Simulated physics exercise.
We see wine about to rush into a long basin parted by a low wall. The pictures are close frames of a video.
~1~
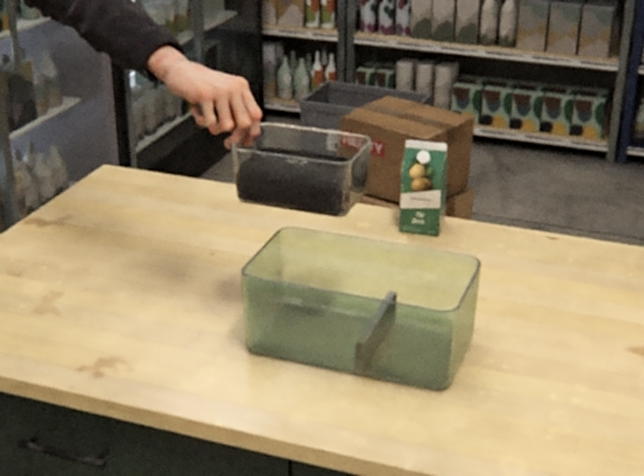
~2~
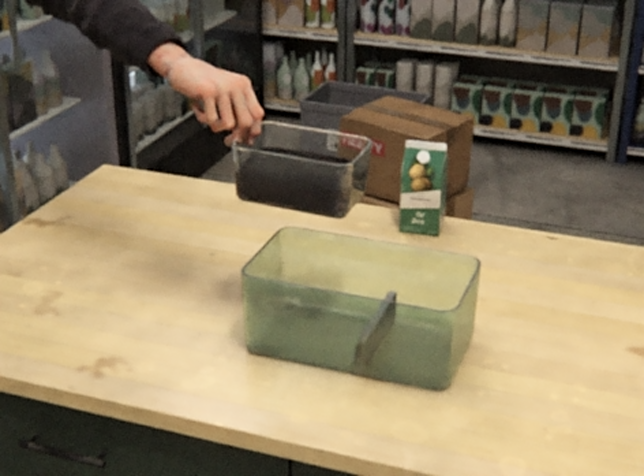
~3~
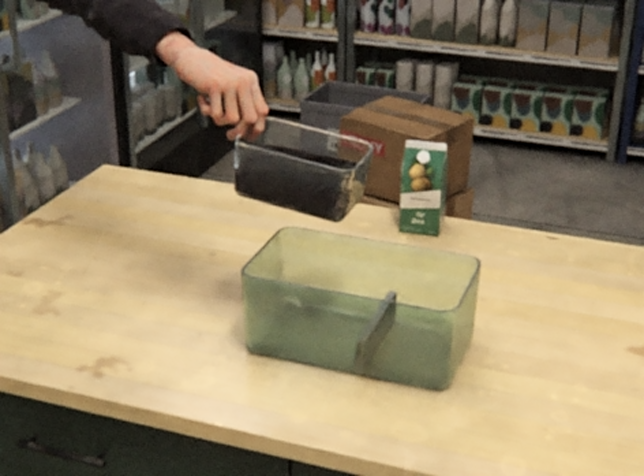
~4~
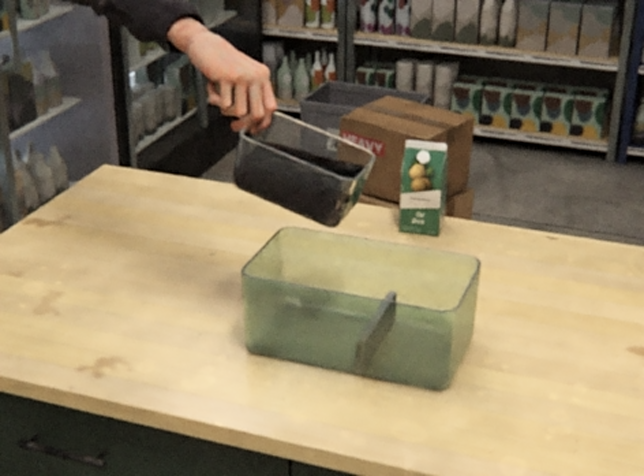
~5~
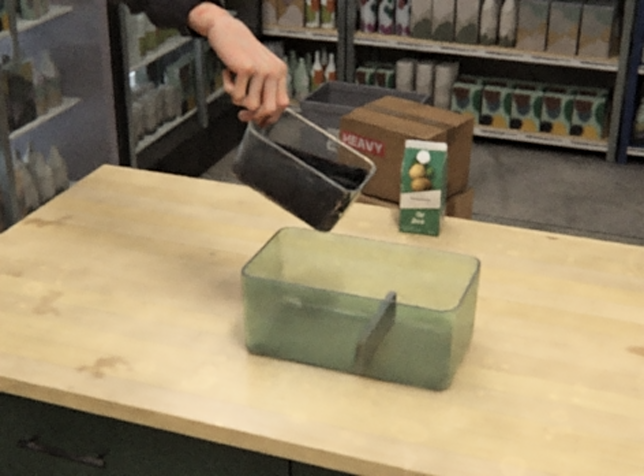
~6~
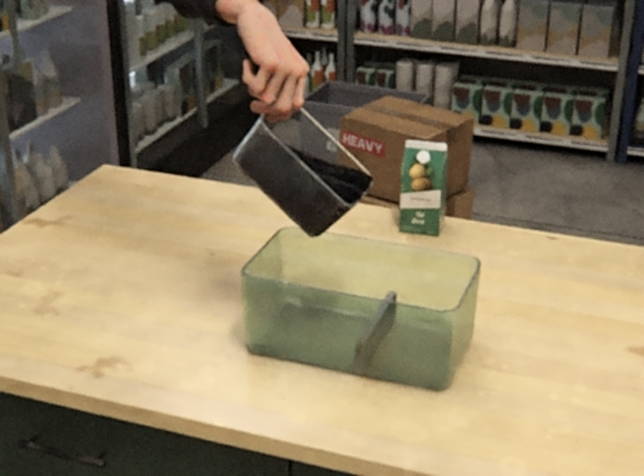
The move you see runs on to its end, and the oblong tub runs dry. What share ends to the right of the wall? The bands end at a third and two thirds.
It comes to between a third and two thirds.
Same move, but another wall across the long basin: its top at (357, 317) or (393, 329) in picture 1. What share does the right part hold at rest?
About 75 and 25 per cent.
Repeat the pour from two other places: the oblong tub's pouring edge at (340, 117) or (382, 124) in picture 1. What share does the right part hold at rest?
About 25 and 75 per cent.
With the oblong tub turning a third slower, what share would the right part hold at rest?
Some 55 per cent.
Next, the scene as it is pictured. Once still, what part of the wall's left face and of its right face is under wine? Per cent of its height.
Near 30 on the left, 40 on the right.
A moment on, the oblong tub is tipped right over and 15 per cent is still to pour, 13 is left of the wall and 34 right of it.
Next, the oblong tub is tipped right over and 3 per cent is still to pour, 35 is left of the wall and 51 right of it.
Then the oblong tub is tipped right over and 0 per cent is still to pour, 44 is left of the wall and 49 right of it.
Later the oblong tub is tipped right over and 0 per cent is still to pour, 48 is left of the wall and 49 right of it.
In the end 49 per cent lies left of the wall, 49 right of it and 2 outside.
